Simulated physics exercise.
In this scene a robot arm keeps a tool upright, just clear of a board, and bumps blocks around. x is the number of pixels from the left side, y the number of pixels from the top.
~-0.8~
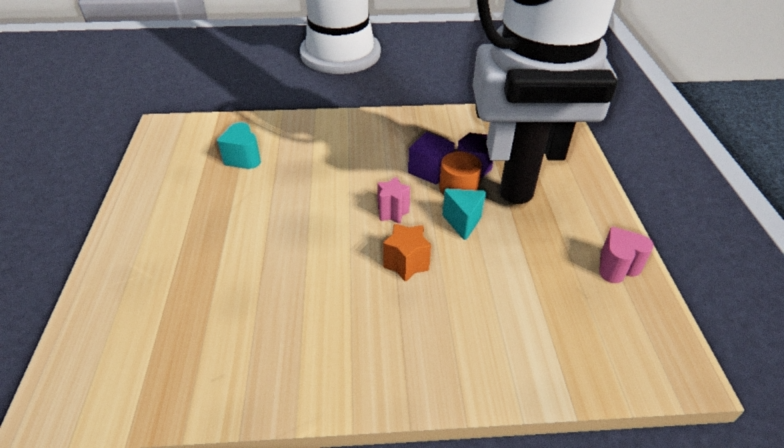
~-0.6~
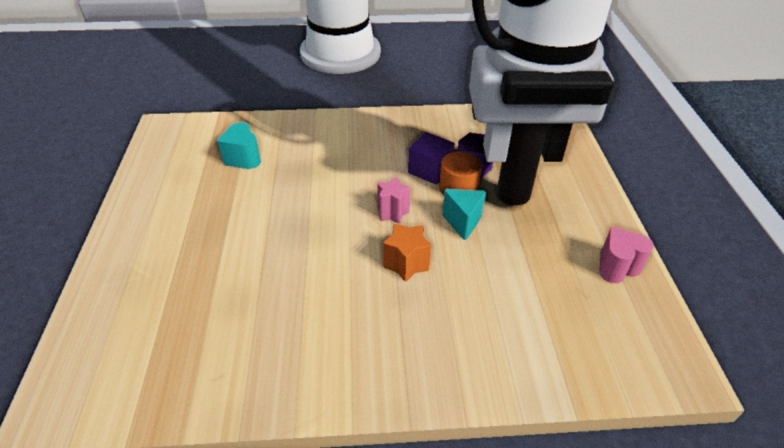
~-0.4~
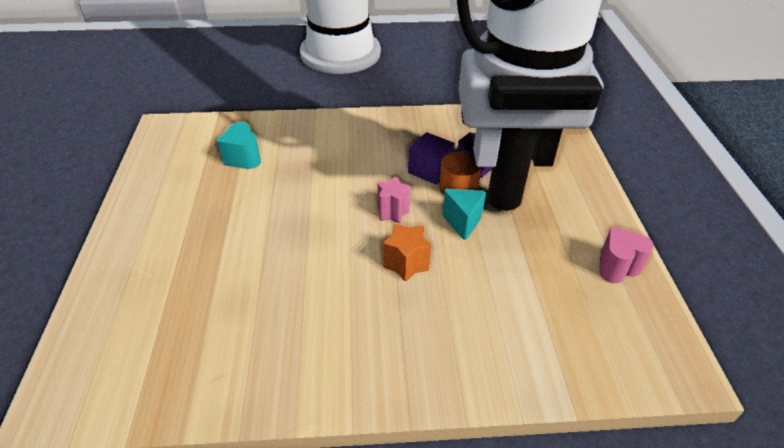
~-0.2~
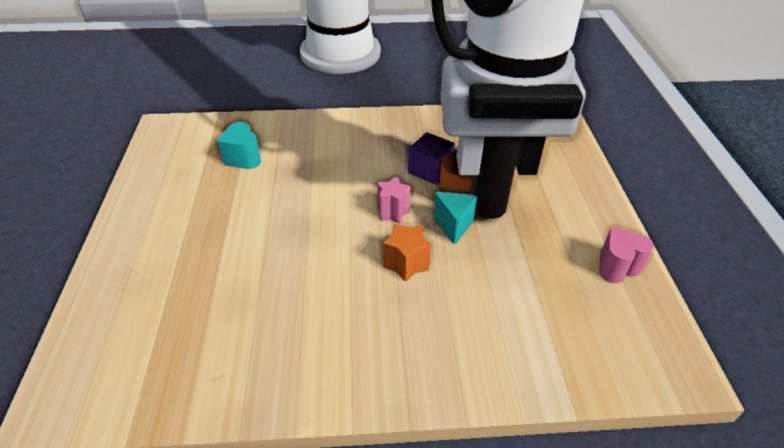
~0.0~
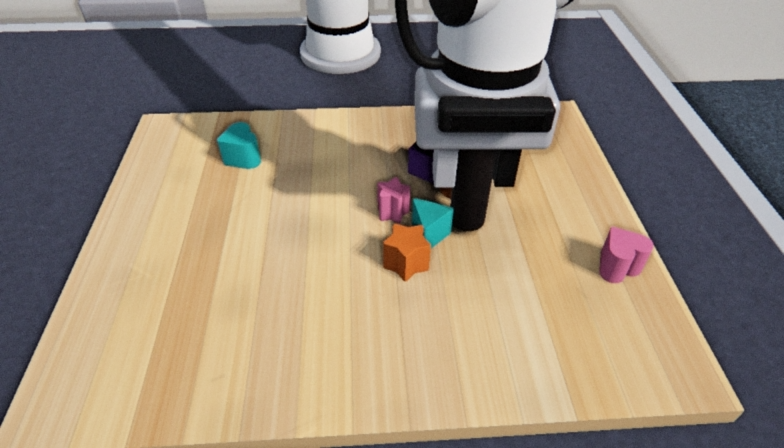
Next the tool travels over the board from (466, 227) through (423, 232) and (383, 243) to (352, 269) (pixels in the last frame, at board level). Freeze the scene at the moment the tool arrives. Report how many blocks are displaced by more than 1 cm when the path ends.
When the path ends, I think you'll find two blocks out of place by more than 1 cm.
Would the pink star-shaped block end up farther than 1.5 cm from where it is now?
In short: No.
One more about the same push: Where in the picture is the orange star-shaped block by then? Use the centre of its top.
It will likely be found at (367, 274).
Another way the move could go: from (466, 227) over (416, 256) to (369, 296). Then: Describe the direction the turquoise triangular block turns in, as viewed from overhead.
Clockwise.
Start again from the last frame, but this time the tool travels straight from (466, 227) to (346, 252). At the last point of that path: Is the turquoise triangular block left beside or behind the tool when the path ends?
The answer is no.
The first path, step by step. One third of the way, tool at (423, 224); orange star-shaped block at (382, 250), turned 70° anticlockwise; turquoise triangular block at (385, 218).
Two thirds of the way, tool at (382, 236); orange star-shaped block at (374, 254), turned 105° anticlockwise; turquoise triangular block at (341, 230).
At the end, tool at (351, 262); pink star-shaped block unmoved; orange star-shaped block at (367, 274), turned 160° anticlockwise; turquoise triangular block at (312, 239), turned 50° clockwise.
